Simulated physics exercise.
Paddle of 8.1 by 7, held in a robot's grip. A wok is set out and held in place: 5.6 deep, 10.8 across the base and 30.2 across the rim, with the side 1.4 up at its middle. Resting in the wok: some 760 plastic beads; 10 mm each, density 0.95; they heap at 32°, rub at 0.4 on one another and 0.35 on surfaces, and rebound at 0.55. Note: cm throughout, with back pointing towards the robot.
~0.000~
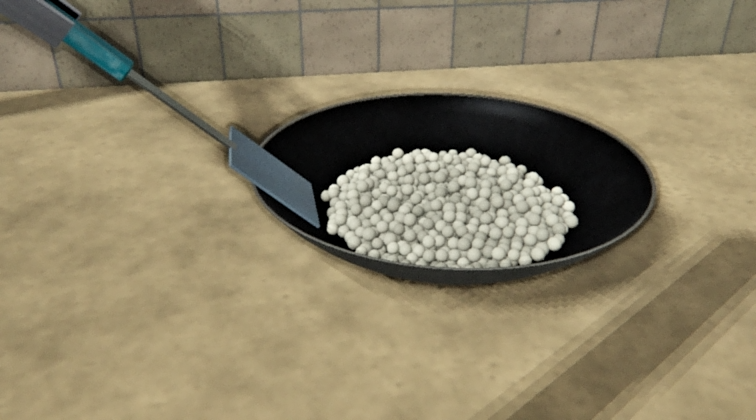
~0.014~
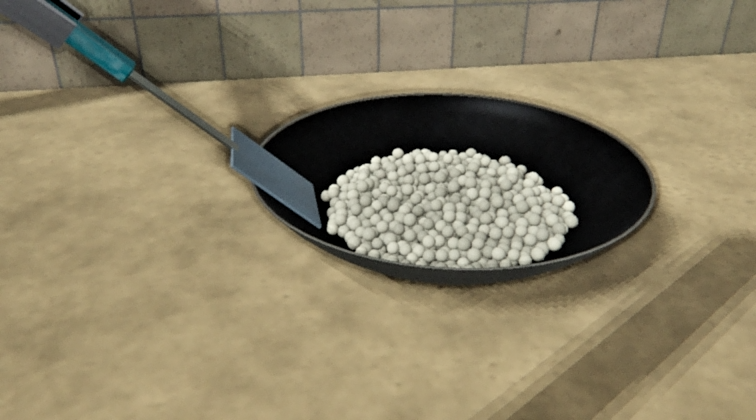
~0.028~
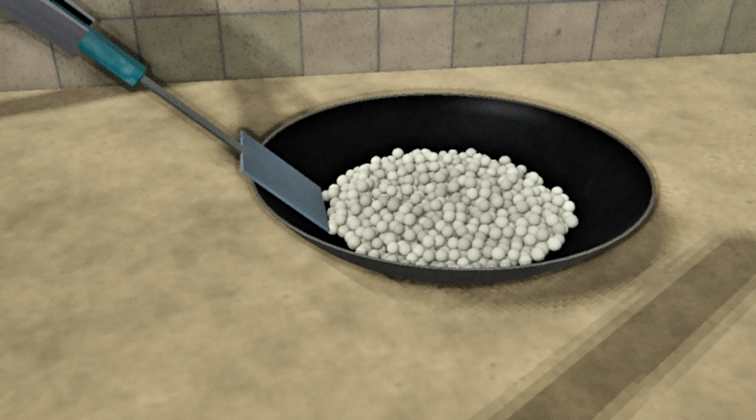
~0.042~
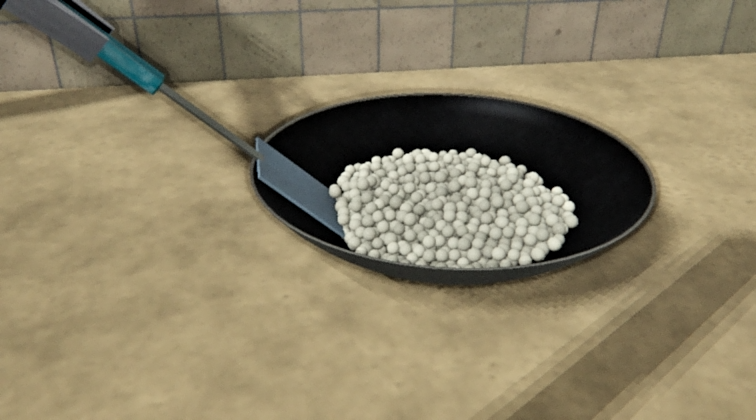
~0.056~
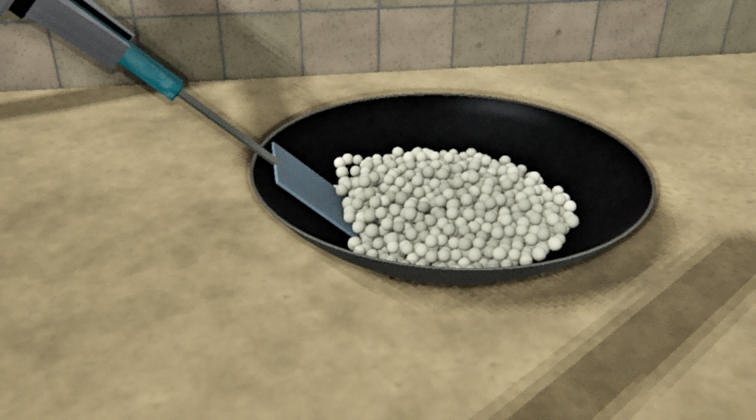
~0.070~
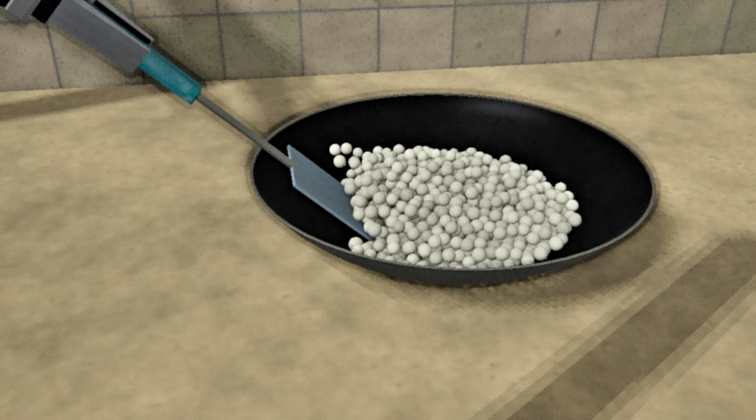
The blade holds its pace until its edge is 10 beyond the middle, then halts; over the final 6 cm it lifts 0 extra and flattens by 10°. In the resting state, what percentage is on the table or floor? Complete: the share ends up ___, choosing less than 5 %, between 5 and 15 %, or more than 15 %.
The share ends up between 5 and 15 %.
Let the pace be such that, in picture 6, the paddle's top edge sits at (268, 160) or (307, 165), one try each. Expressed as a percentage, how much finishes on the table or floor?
I'd estimate some 5 and 15 in a hundred.
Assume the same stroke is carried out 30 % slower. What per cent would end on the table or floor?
About 5 in a hundred.
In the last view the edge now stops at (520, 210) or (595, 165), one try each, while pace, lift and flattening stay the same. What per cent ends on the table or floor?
First try about 0 percent, second about 25 percent.
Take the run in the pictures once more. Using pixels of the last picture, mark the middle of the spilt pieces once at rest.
It ends up around (704, 194).
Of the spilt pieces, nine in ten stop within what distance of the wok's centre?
35 cm.
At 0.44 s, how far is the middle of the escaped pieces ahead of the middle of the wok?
About 20 cm.
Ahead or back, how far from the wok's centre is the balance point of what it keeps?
4.0 cm ahead.
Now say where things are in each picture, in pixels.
Paddle top edge at (230, 145), sloping 43°; upper third of the load around (446, 197), from x 325 to 570, top at y 155; 765 in the wok, in the first frame.
Paddle top edge at (232, 146), sloping 43°; upper third of the load around (446, 197), from x 325 to 570, top at y 155, in the second frame.
Paddle top edge at (241, 150), sloping 43°; upper third of the load around (446, 197), from x 325 to 570, top at y 155, in the third frame.
Paddle top edge at (258, 156), sloping 43°; upper third of the load around (443, 197), from x 335 to 570, top at y 155, in the fourth frame.
Paddle top edge at (275, 161), sloping 43°; upper third of the load around (443, 194), from x 335 to 570, top at y 155, in the fifth frame.
Paddle top edge at (291, 164), sloping 43°; upper third of the load around (443, 191), from x 335 to 575, top at y 150; 765 in the wok, in the sixth frame.
By 0.14 s, sloping 43°, highest piece 6 above the table; 765 in the wok.
By 0.21 s, sloping 41°, highest piece 6 above the table; 764 in the wok, 1 on the blade or in flight.
By 0.44 s, sloping 33°, highest piece 7 above the table; 689 in the wok, 71 on the table or floor, 5 on the blade or in flight.
By 1.49 s, sloping 33°, highest piece 6 above the table; 688 in the wok, 77 on the table or floor.
Final count, 688 in the wok, 77 on the table or floor. That is 10 % on the table or floor.
